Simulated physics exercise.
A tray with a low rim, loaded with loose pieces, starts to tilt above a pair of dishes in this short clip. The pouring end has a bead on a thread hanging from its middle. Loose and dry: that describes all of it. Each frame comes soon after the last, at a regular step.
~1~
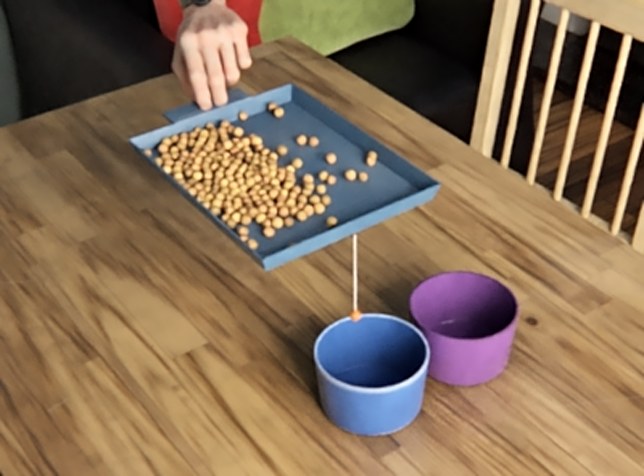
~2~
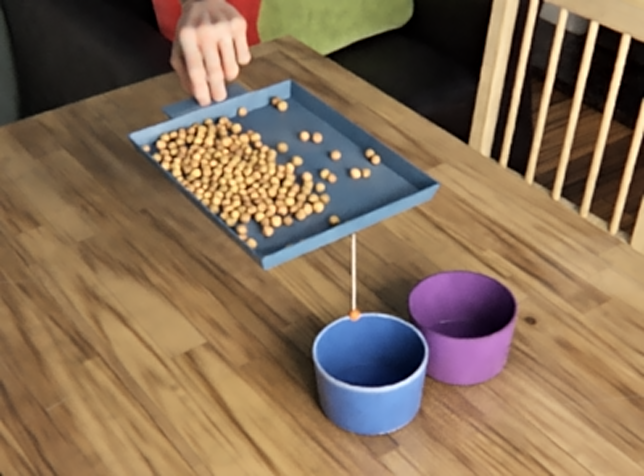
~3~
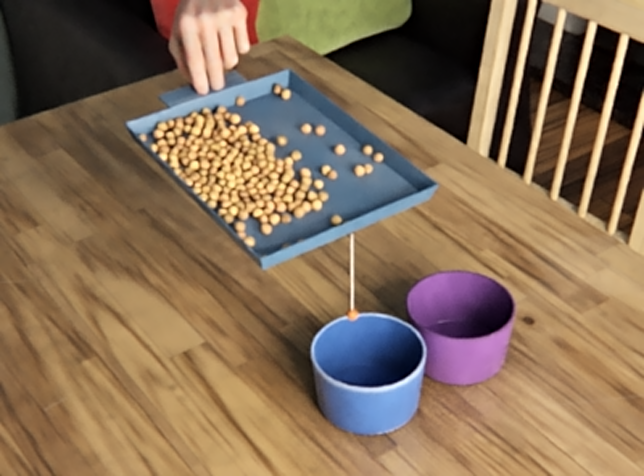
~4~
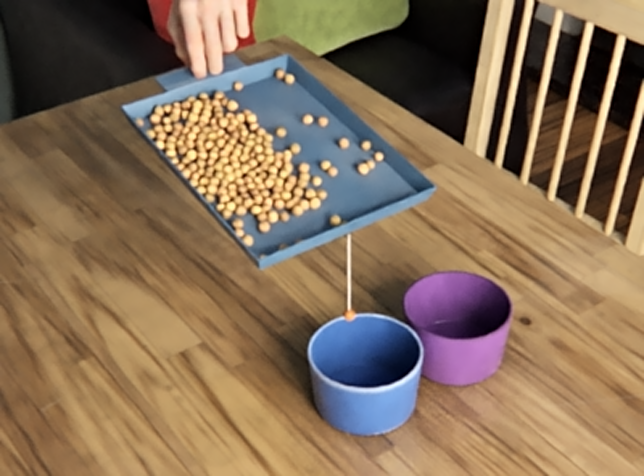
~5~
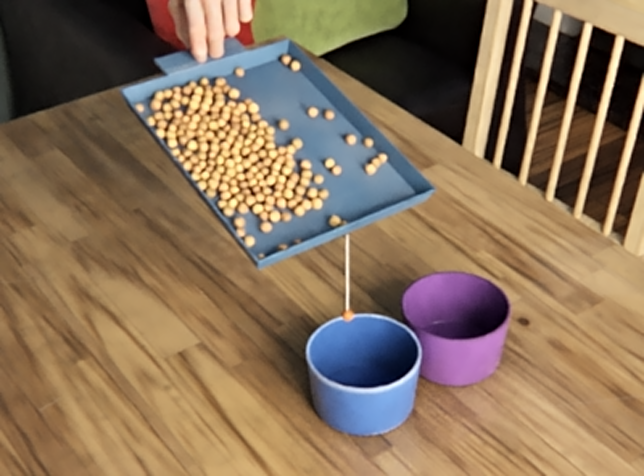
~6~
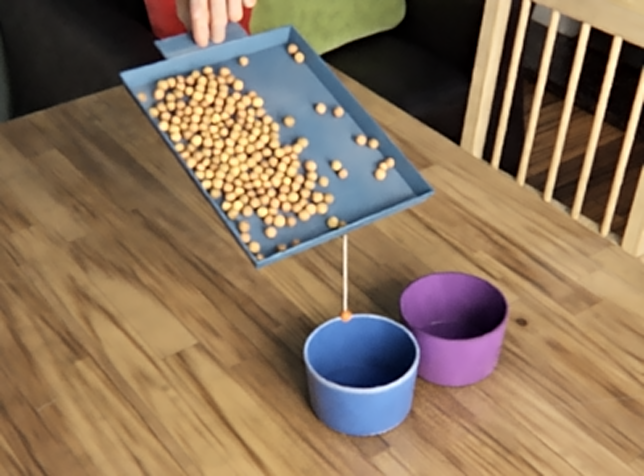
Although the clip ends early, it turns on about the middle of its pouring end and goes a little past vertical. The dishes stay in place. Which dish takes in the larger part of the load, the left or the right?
The left dish.
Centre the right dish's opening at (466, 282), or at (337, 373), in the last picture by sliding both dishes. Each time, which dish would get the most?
Results - the dish on the left side first, the dish on the right side second.
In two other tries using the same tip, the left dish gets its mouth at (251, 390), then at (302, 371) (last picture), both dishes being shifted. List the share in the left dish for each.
Around 10 and then 30 per cent.
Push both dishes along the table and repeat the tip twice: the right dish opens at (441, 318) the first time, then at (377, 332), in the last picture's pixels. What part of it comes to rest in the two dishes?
In order: 90 per cent and 60 per cent.
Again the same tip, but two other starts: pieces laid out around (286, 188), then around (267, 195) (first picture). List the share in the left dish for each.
Close to 50 per cent, followed by close to 50 per cent.
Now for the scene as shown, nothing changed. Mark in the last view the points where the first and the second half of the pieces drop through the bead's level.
First near (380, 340), later near (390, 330).
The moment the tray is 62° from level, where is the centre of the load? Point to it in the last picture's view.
The middle of the pieces sits at roughly (355, 231).
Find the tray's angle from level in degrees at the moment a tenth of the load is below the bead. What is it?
The tilt then is about 60°.
Soon, tray tipped steeply; about two thirds on the tray; a small part in the left dish; a stray few in the right dish; a small part outside both; a small part in the air.
A while on, tray tipped right over; a stray few on the tray; about half in the left dish; about a quarter in the right dish; about a quarter outside both; a small part in the air.
Towards the end, tray tipped past a quarter turn; about half in the left dish; about a quarter in the right dish; about a quarter outside both.
Finally, tray tipped past a quarter turn; about half in the left dish; about a quarter in the right dish; about a quarter outside both.
